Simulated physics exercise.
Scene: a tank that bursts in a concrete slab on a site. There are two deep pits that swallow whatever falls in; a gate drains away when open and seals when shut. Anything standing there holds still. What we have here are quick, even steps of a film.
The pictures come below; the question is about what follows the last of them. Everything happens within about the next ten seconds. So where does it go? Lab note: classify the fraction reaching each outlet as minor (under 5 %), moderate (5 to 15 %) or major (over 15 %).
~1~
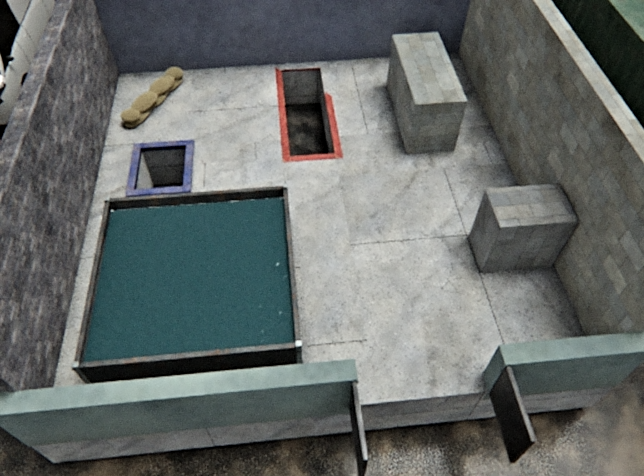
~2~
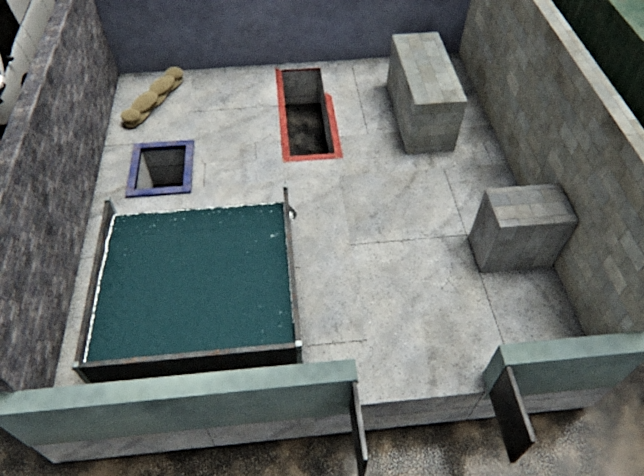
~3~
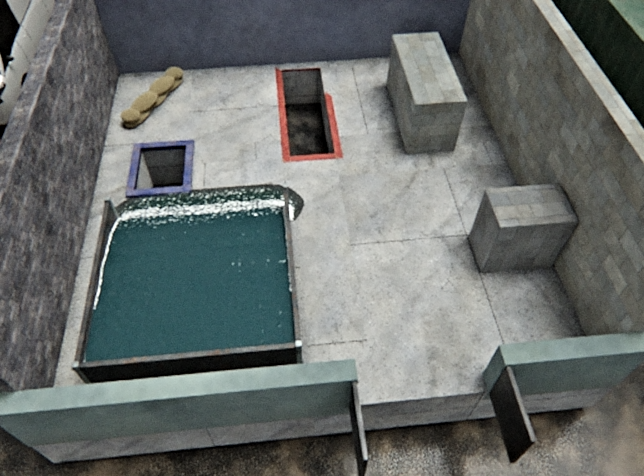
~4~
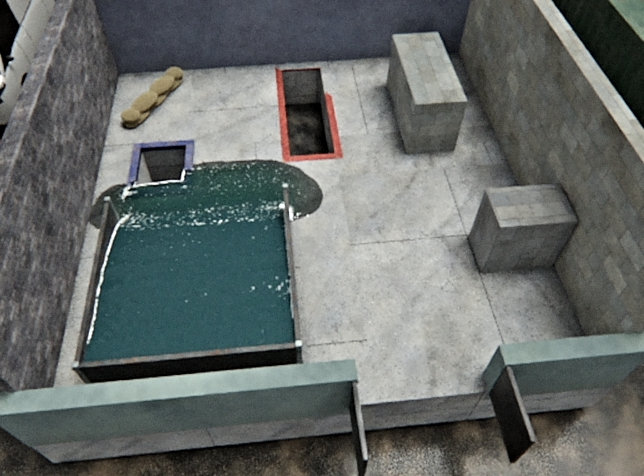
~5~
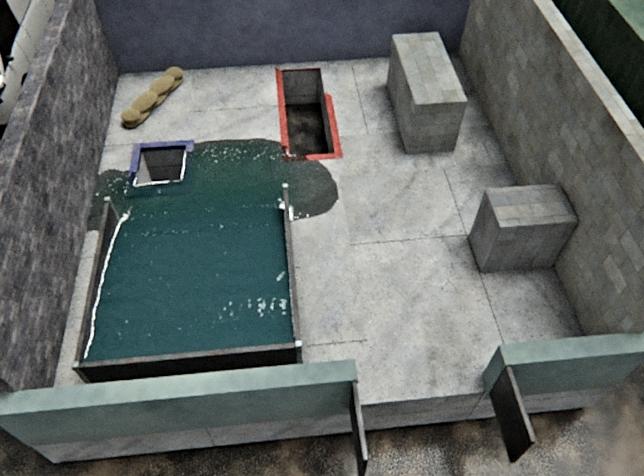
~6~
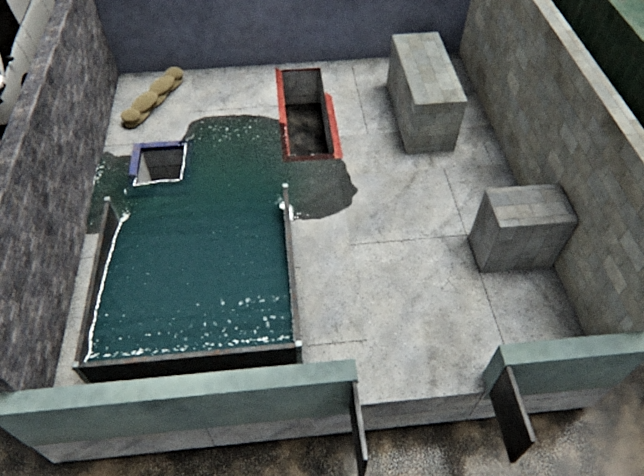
Fractions by outlet: Gate minor; blue pit major; red pit major.
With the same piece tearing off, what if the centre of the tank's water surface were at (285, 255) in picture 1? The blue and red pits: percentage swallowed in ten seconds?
Blue 8 %, red 60 %.
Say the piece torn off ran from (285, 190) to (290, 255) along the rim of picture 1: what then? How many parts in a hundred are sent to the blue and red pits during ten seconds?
Out of every hundred parts, blue takes 0 and red takes 25.
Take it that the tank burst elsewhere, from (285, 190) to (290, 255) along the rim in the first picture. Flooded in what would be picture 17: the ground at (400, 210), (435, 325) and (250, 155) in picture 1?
Result, in sequence: Inundated; inundated; untouched by the flood.
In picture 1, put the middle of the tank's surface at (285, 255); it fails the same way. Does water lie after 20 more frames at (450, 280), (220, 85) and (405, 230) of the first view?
In sequence: Unflooded, next inundated, then unflooded.
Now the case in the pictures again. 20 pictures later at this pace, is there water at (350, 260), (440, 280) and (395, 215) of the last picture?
Taking them as listed, I'd call them high and dry, high and dry and high and dry.
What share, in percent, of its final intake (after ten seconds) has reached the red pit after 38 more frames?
Some 80 in a hundred.
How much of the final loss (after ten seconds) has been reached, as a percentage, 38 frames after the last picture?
Around 80 percent.
A moment on, water covers 35 % of the floor; the gate 0 %, the blue pit 8 %, the red pit 2 %.
Next, water covers 40 % of the floor; the gate 0 %, the blue pit 14 %, the red pit 8 %.
Then, water covers 45 % of the floor; the gate 0 %, the blue pit 19 %, the red pit 19 %.
Later, water covers 50 % of the floor; the gate 0 %, the blue pit 24 %, the red pit 33 %.
In the end, water covers 50 % of the floor; the gate 0 %, the blue pit 27 %, the red pit 43 %.
